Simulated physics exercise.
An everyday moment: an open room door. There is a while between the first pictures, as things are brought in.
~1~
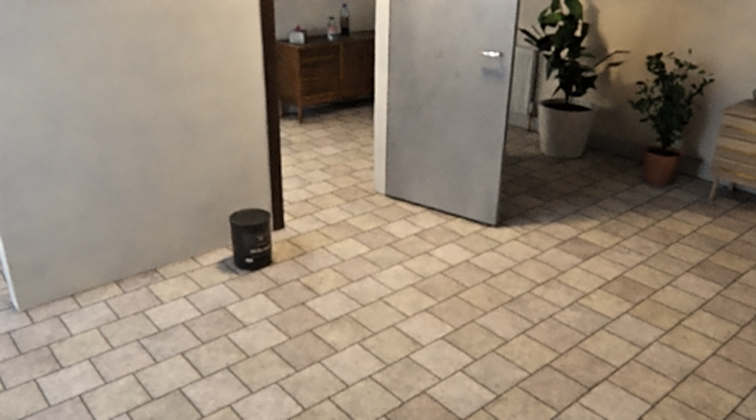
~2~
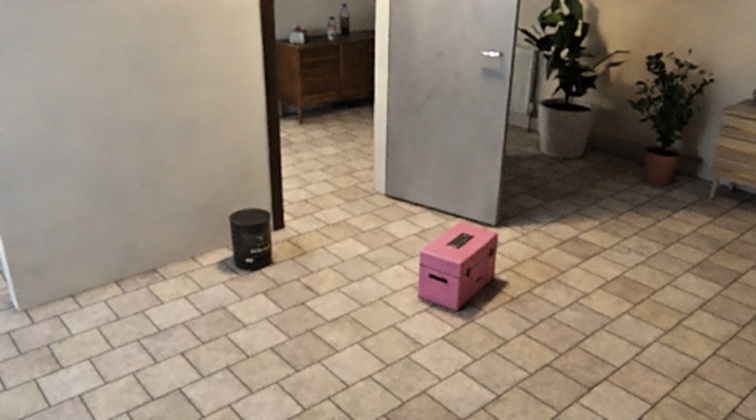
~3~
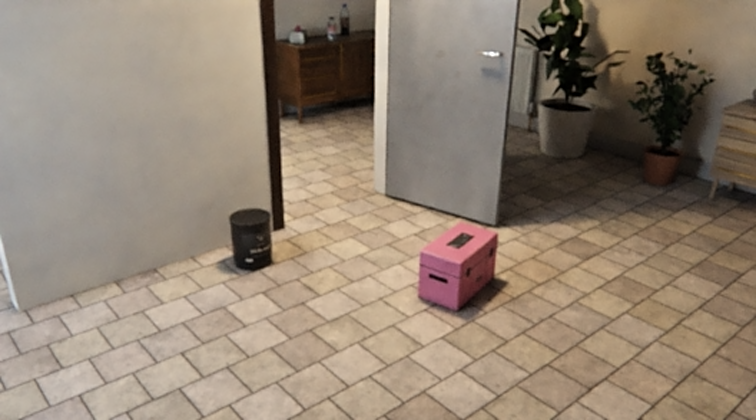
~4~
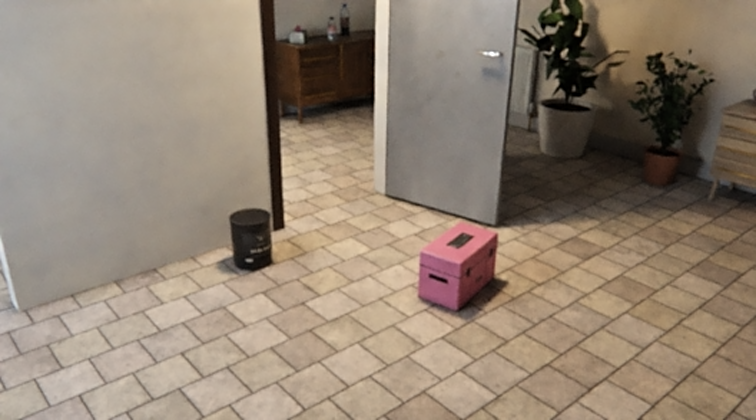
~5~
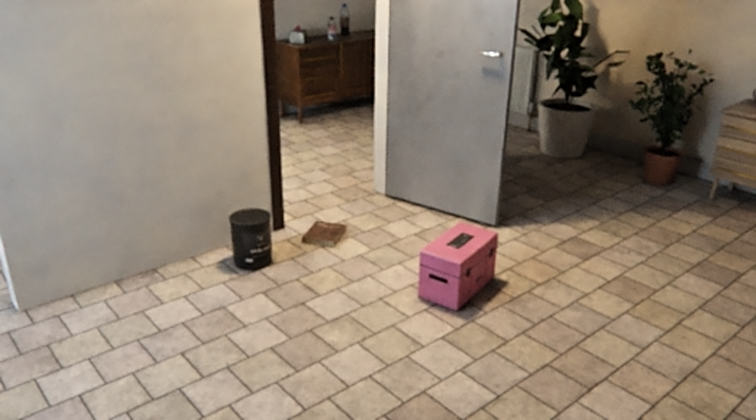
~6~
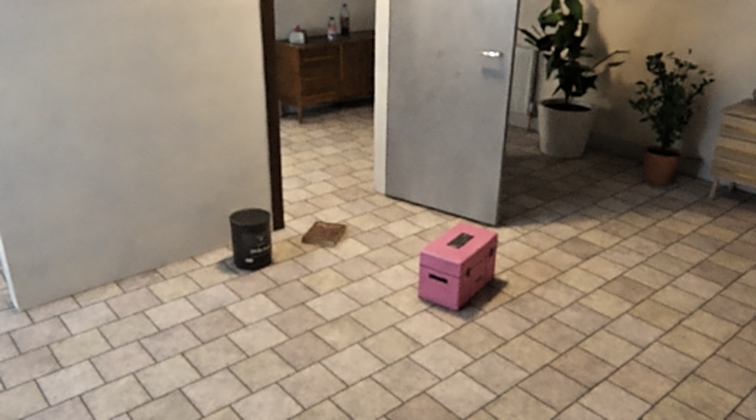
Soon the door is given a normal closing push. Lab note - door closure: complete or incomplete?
Incomplete.
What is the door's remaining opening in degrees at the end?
Roughly 15°.
Then, 0.70 s on from there, door 86° open.
Then, 1.40 s on from there, door 54° open.
Then, 2.00 s on from there, door 25° open; brown book shifted a little near (321, 232).
Then, 2.20 s on from there, door 18° open; brown book shifted a little near (308, 229).
In the end, door 14° open; moved from the start, brown book; the other 2 unmoved. At the end, from the last picture's camera, brown book near (302, 226).
